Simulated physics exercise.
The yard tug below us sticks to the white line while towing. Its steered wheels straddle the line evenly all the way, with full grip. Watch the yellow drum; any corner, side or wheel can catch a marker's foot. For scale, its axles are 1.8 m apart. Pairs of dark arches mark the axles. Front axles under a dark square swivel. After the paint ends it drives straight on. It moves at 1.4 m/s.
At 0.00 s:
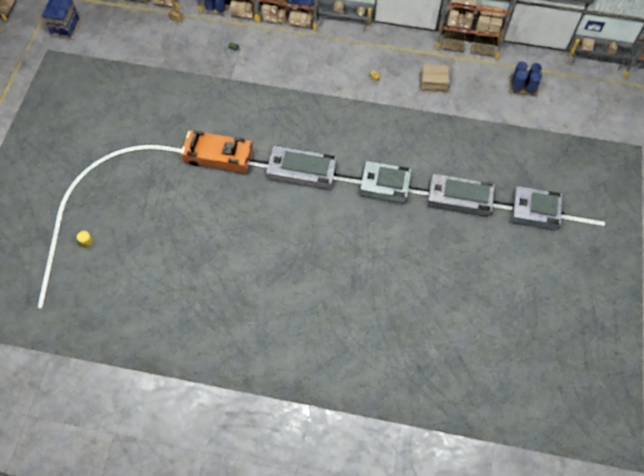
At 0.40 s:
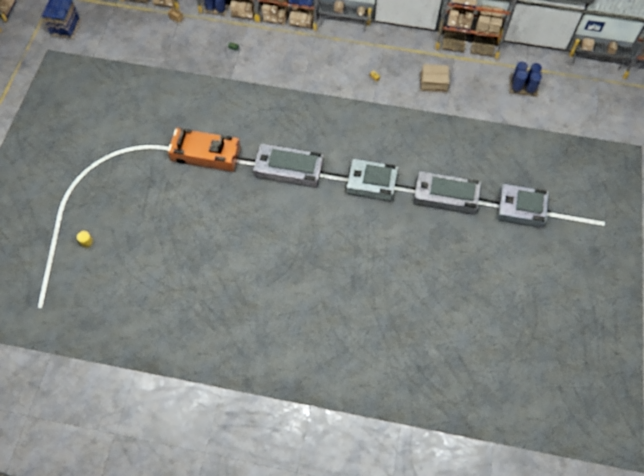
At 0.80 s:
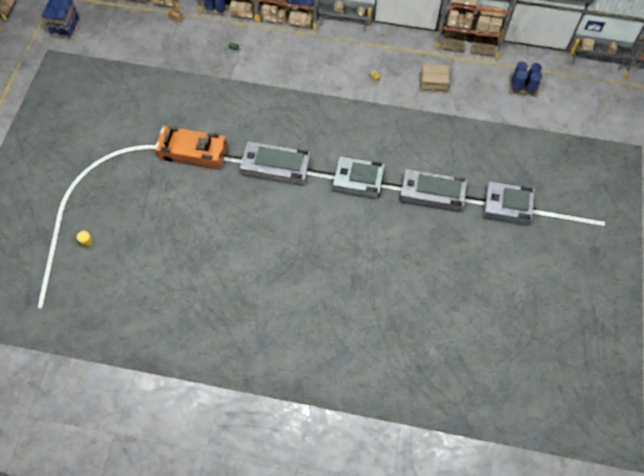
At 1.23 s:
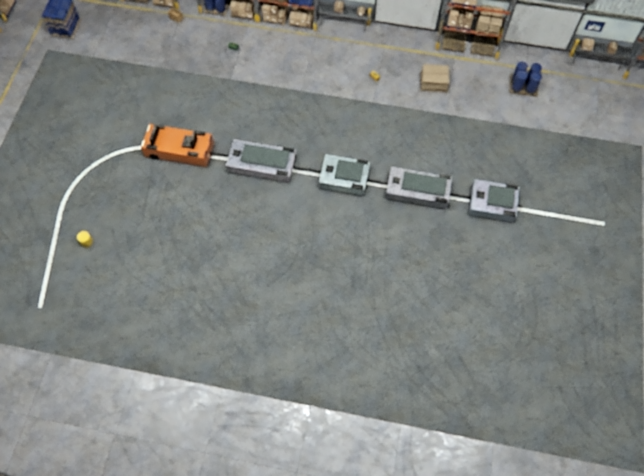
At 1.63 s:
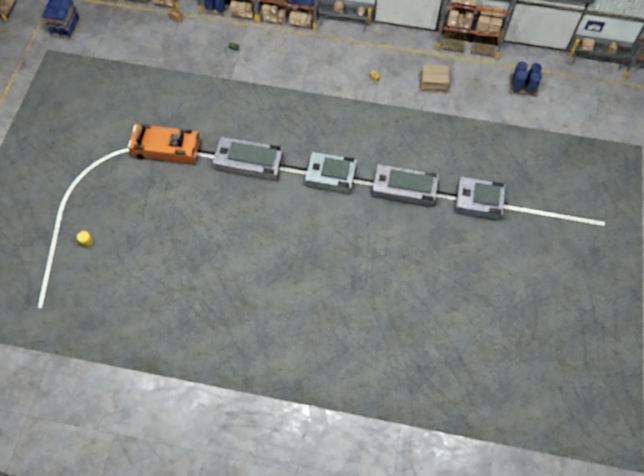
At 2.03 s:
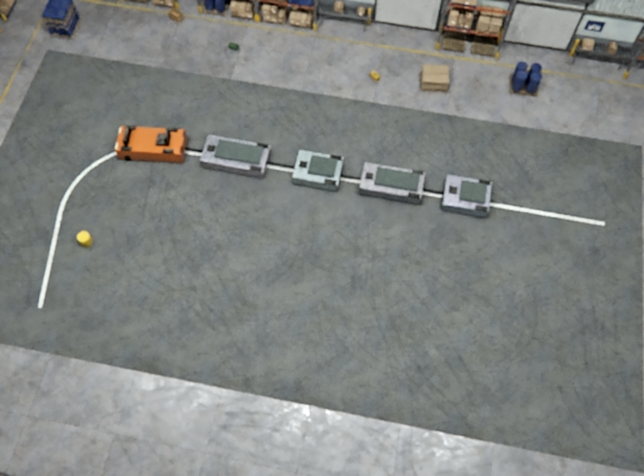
A warehouse floor is seen from high above at a slant, with a large dark grey area crossed by a white line that curves down at the left, and shelving with boxes along the top. An orange tug heads a row of four grey trailers on the line, and a small yellow object sits inside the curve. The train rolls slowly leftward, the tug beginning to turn slightly into the bend, while the camera stays still.
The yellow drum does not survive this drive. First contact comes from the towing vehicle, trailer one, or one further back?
The blame goes to trailer one.
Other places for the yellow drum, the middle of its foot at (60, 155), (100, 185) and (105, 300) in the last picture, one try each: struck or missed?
First missed, second hit, third clear.
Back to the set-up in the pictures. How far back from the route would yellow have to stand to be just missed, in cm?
Yellow 85.
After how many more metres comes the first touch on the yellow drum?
About 9.5 m.
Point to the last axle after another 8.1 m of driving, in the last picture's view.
Near (317, 167).
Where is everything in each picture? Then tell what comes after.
In the first picture, nose (189, 143); last axle (554, 207); still straight; yellow (85, 240); 4 trailers.
In the second picture, nose (176, 141); last axle (540, 205); still straight.
In the third picture, nose (163, 138); last axle (526, 202); still straight.
In the fourth picture, nose (149, 136); last axle (511, 200); still straight.
In the fifth picture, nose (135, 136); last axle (497, 197); turned 3°.
In the sixth picture, nose (121, 138); last axle (483, 195); turned 8°; yellow (85, 240).
After 7.8 s, the last axle is at (316, 166) of the last picture, on the line.
After 8.9 s, the last axle is at (287, 162) of the last picture, on the line; the first trailer has hit yellow.
After 19.4 s, the last axle is at (34, 336) of the last picture, 30 cm off the line; 1 of 1 struck in all.
